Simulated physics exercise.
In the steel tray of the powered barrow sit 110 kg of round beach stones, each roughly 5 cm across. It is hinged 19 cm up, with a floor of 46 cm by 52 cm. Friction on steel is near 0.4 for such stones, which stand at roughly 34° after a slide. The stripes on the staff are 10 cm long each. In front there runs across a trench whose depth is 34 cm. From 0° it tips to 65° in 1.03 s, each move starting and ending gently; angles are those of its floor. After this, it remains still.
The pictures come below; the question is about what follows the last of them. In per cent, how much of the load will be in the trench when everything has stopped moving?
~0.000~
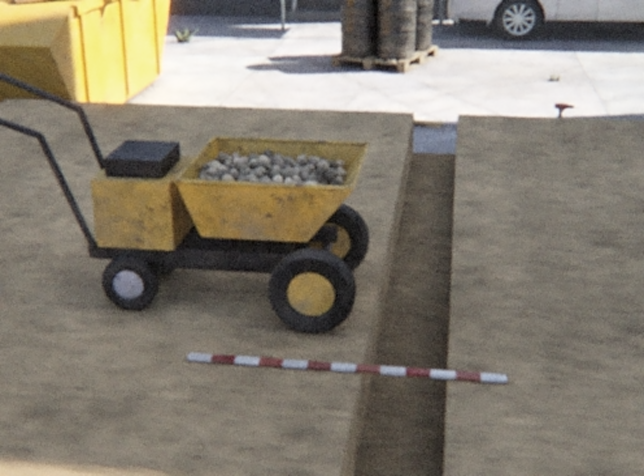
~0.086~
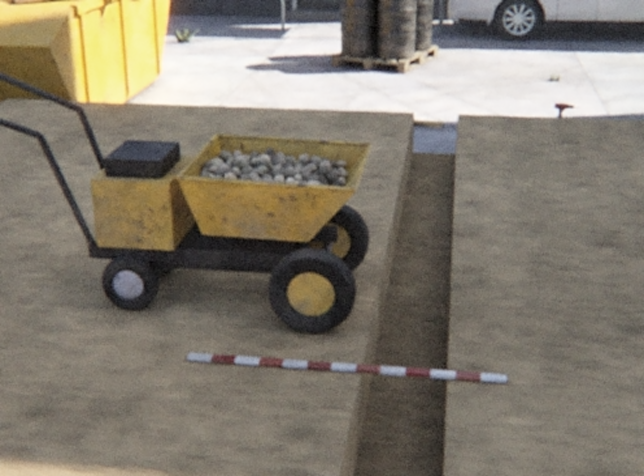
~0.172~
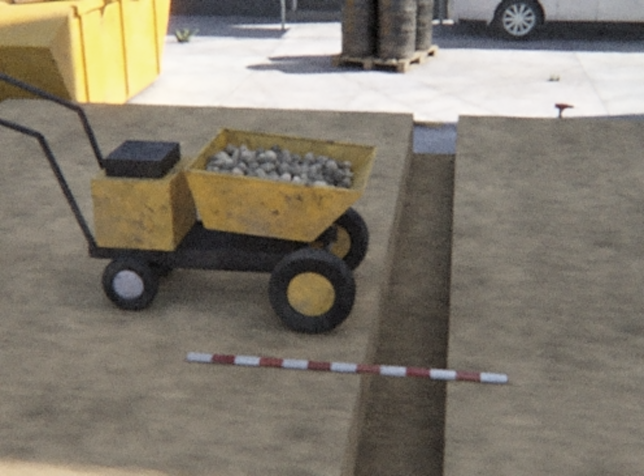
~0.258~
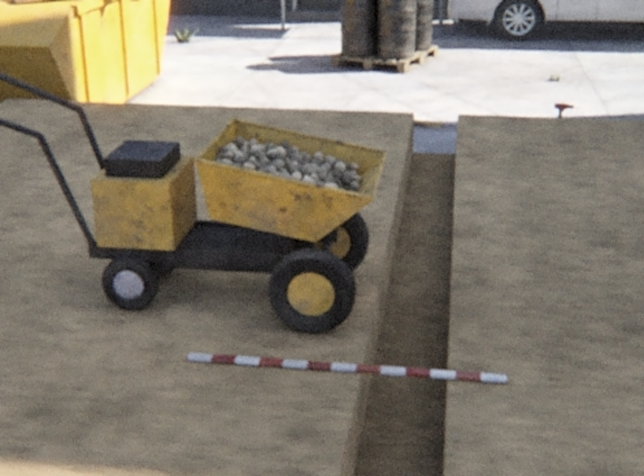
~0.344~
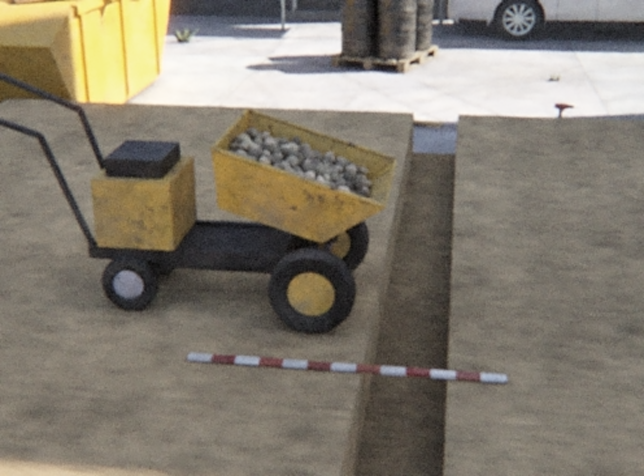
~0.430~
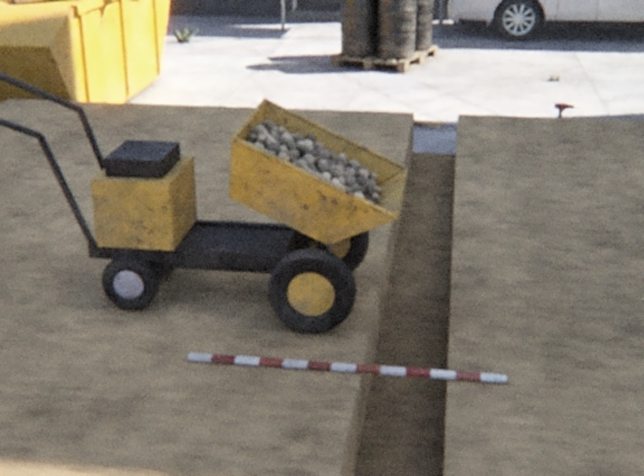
Around 34 per cent of it.
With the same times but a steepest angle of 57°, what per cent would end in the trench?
It comes out at about 30 percent.
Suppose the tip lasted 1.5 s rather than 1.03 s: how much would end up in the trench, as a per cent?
Around 40 per cent would end in the trench.
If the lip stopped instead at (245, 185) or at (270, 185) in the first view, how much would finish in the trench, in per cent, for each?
Around 80% for the first place and 100% for the second.
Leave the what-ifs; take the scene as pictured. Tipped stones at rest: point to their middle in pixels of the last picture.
Roughly (484, 307), I'd say.
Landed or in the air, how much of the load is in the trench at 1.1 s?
Some 0 per cent of the load by that point.
After 0.8 s the floor is at 55°; 100 % in the tray; the foremost stones are at (425, 244).
After 1.1 s the floor is at 65°; 67 % in the tray, 2 % in the trench, 31 % past the trench; the foremost stones are at (522, 317).
After 1.5 s the floor is at 65°; 31 % in the tray, 5 % in the trench, 64 % past the trench; the foremost stones are at (631, 310).
After 3.4 s the floor is at 65°; 0 % in the tray, 34 % in the trench, 66 % past the trench; the foremost stones are past the picture's edge.
